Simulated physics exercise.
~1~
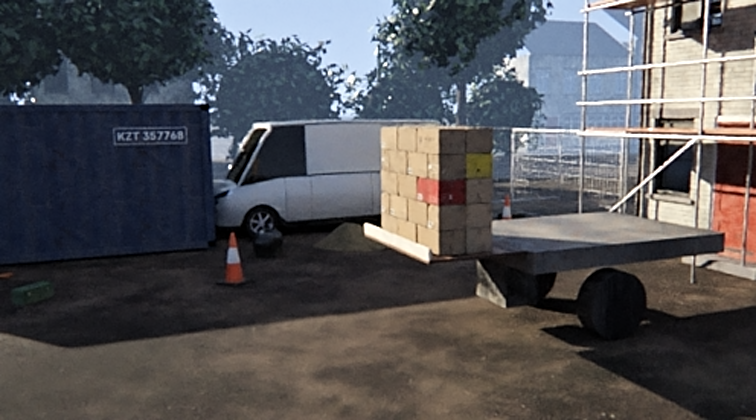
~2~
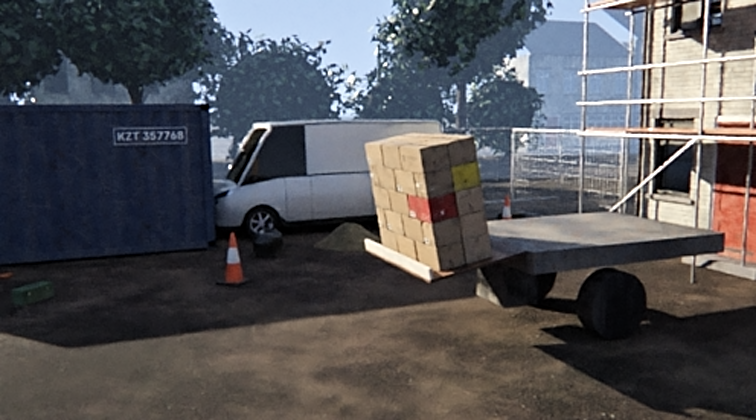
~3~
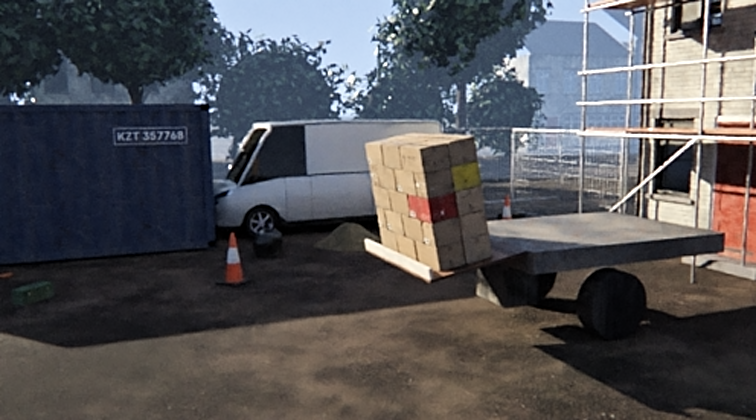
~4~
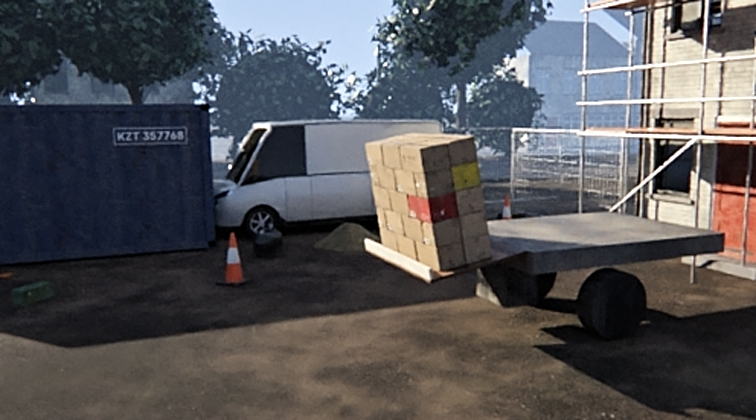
The clip opens on a stack of taped cartons standing upright on a small flap at the back of a flat-bed, in a yard with a blue container, a white van and a traffic cone. One carton is marked red and another yellow. The flap's outer edge dips, and the whole stack tips with it, leaning a little to the left, away from the flat-bed. The flap then stops and holds its gentle slope. The cartons stay stacked together without sliding off, and the clip ends with the leaning load still, the red and yellow cartons keeping their places within it.
